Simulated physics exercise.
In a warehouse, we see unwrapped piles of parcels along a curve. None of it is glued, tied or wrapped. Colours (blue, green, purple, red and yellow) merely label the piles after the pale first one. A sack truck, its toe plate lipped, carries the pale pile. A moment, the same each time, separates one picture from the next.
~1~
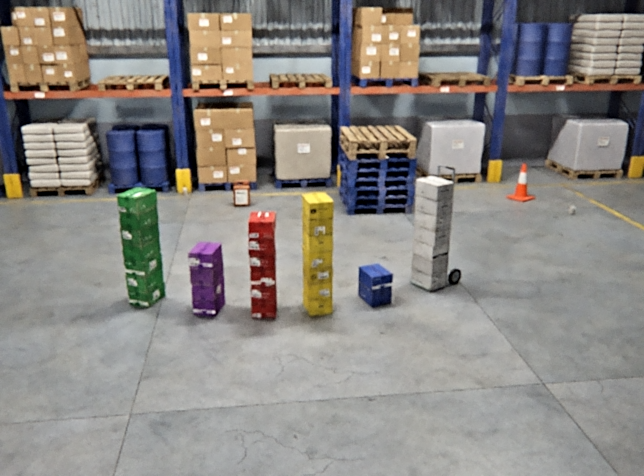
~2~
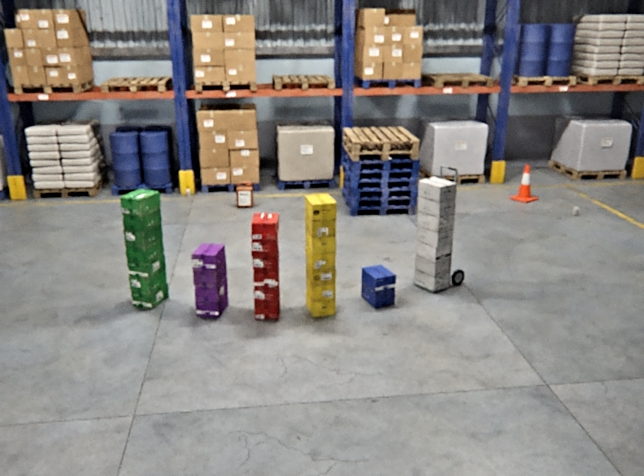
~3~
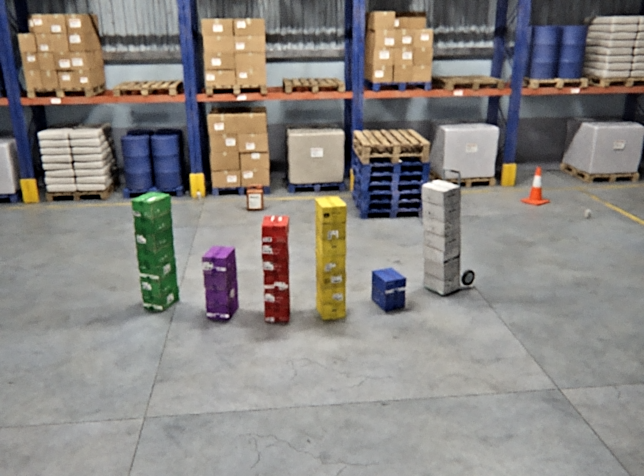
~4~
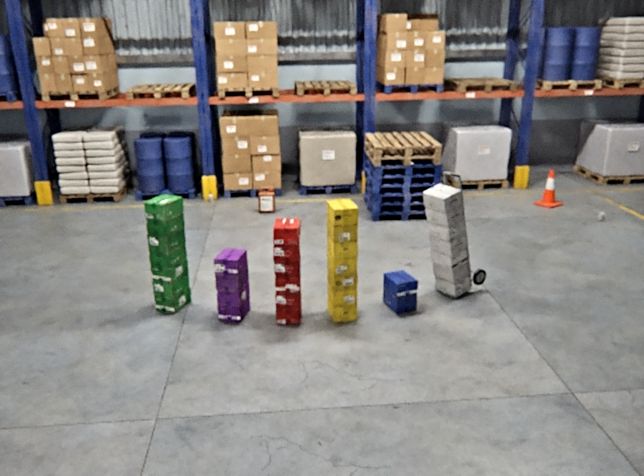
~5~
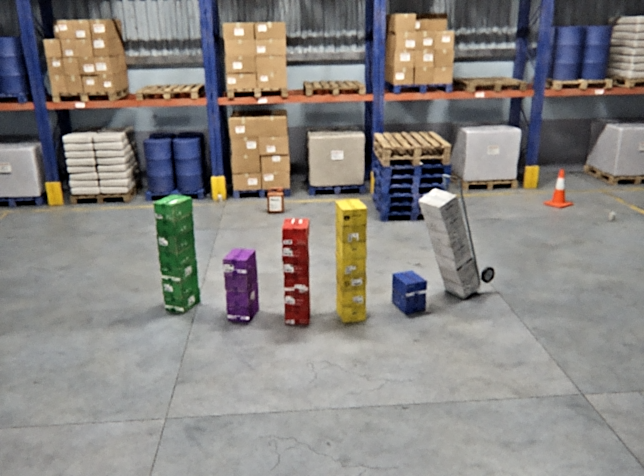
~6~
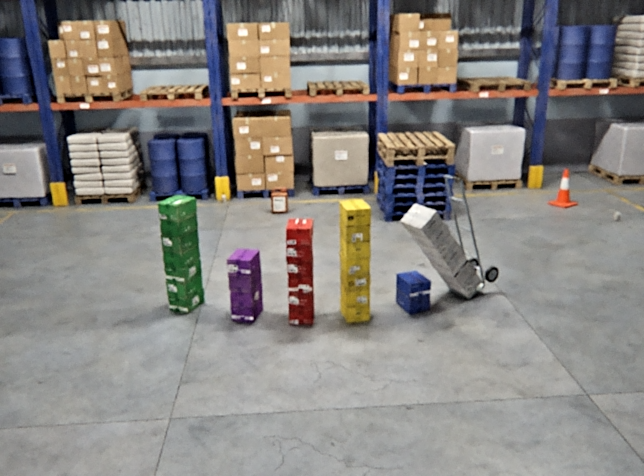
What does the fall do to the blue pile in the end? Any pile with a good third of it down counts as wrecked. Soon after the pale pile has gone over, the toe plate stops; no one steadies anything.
In the end it does not wreck it.
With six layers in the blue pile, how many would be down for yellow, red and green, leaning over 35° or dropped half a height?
You'd end up with yellow at 7, red at 6 and green at 6.
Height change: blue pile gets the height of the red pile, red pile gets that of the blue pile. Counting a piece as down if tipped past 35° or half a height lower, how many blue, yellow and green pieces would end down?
Colour by colour: Blue 6; yellow 7; green 0.
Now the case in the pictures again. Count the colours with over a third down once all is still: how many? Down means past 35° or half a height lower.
0 of them.
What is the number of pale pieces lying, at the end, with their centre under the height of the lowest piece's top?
Pale pieces: 5.
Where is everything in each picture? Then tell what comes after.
In the first picture (each place is the centre of the face we see best; the camera pans a little), truck frame level; top blue parcel (383, 283); top purple parcel (200, 261); the others all in place.
Truck frame rocked barely; top blue parcel (386, 284), in the second picture.
Truck frame rocked a little, top of the pale pile leaning a little; top blue parcel (396, 287); the others all in place, in the third picture.
Truck frame (462, 200) rocked a little, top of the pale pile leaning a little; top blue parcel (408, 290); the others all in place, in the fourth picture.
Truck frame (463, 202) rocked clearly, top of the pale pile leaning clearly; top blue parcel (417, 290); the others all in place, in the fifth picture.
Truck frame (466, 202) rocked clearly, top of the pale pile leaning well over; top blue parcel (421, 290); top purple parcel (239, 268); the others all in place, in the sixth picture.
Just after the last frame, 7 of the pale pile down; none of the 2 blue parcels down (0 of 26 in all colours); top blue parcel unmoved.
A moment on, 7 of the pale pile down; none of the 2 blue parcels down (0 of 26 in all colours); top blue parcel moved a little.
Further on, 7 of the pale pile down; none of the 2 blue parcels down (0 of 26 in all colours); top blue parcel moved a little; top yellow parcel moved a little.
When it is over, 7 of the pale pile down; none of the 2 blue parcels down (0 of 26 in all colours); top blue parcel moved half its height; top yellow parcel moved a little. In pixels of the last frame, middles, top blue parcel near (408, 286), top yellow parcel near (354, 213).
